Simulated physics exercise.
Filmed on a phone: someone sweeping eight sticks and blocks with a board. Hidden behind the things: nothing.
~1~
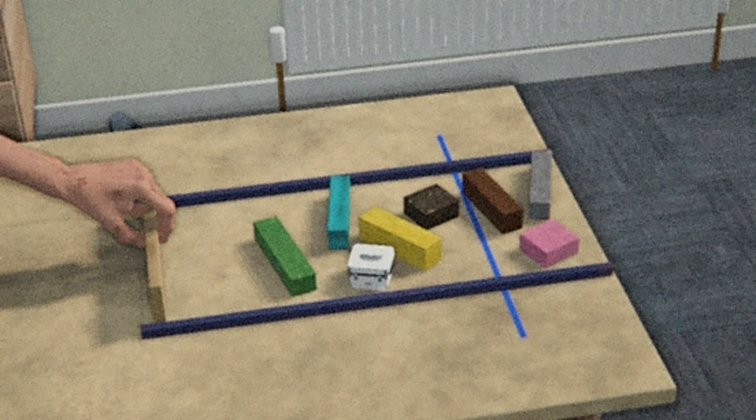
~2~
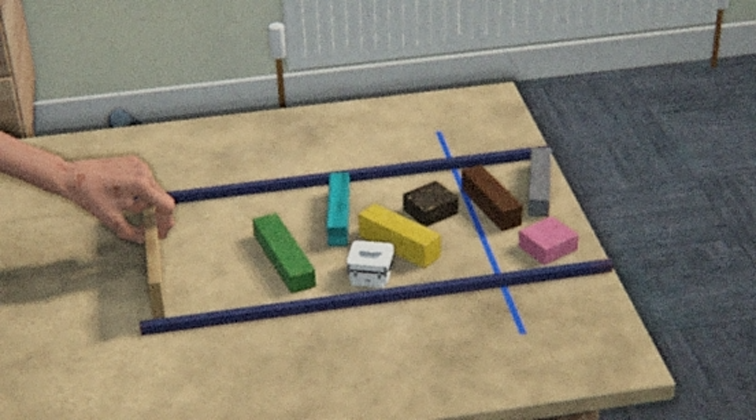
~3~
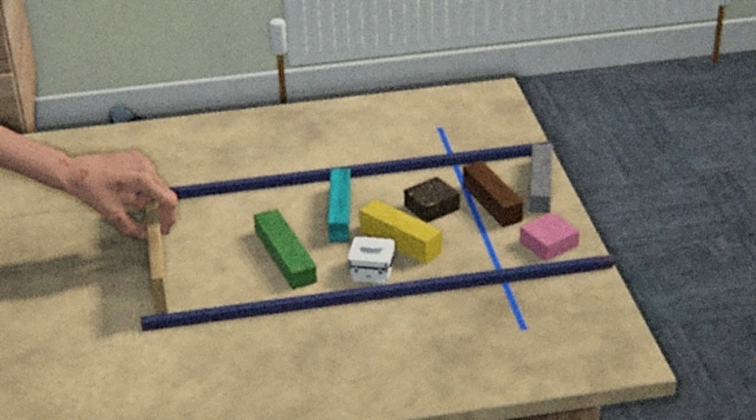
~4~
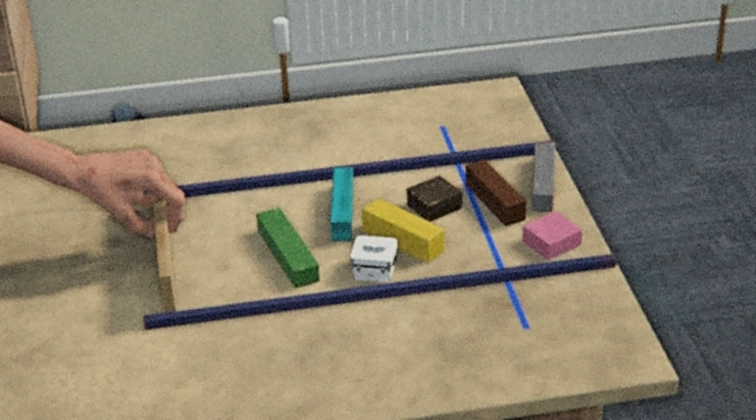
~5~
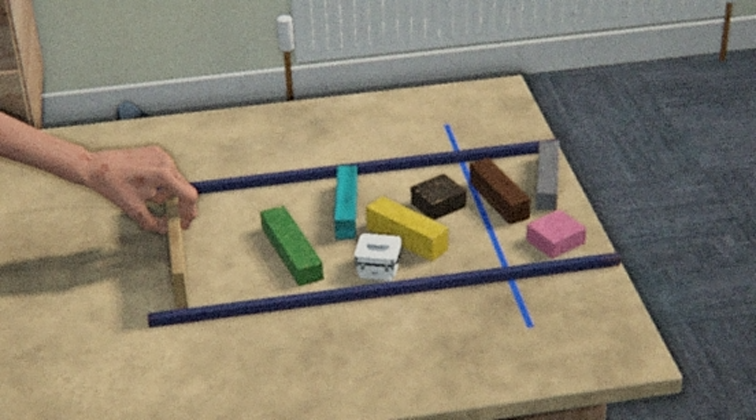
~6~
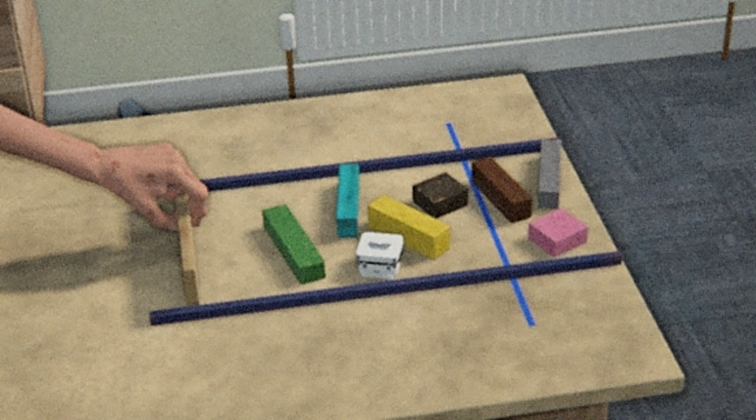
A hand sliding an upright wooden board slightly right between two dark rails, the coloured blocks ahead of it staying untouched.
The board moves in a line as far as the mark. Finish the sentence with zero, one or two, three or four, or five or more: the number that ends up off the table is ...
The number that ends up off the table is one or two.
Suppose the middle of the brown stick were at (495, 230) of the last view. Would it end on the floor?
It simply keeps its place on top.
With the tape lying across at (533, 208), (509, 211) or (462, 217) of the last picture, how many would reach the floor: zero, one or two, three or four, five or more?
Taken in the order given: Either three or four, three to four, none.
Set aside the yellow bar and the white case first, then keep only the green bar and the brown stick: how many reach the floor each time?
First try: 0 fallen; other try: 0.
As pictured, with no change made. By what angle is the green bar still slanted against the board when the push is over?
Roughly 0° out of line.
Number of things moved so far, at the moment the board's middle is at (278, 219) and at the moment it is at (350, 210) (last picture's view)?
So far 1, and 4 at the second.
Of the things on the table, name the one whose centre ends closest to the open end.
Foremost: The brown stick.
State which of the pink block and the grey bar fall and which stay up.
Pink block: Off the edge; grey bar: Off the edge.
Soon after, none off yet; grey bar at rest near (550, 174); pink block at rest near (558, 233); brown stick at rest near (501, 189).
After that, none off yet; grey bar at rest near (550, 174); pink block at rest near (558, 233); brown stick moving near (510, 187).
In the end, the number that fall off is one or two; gone, pink block and grey bar.
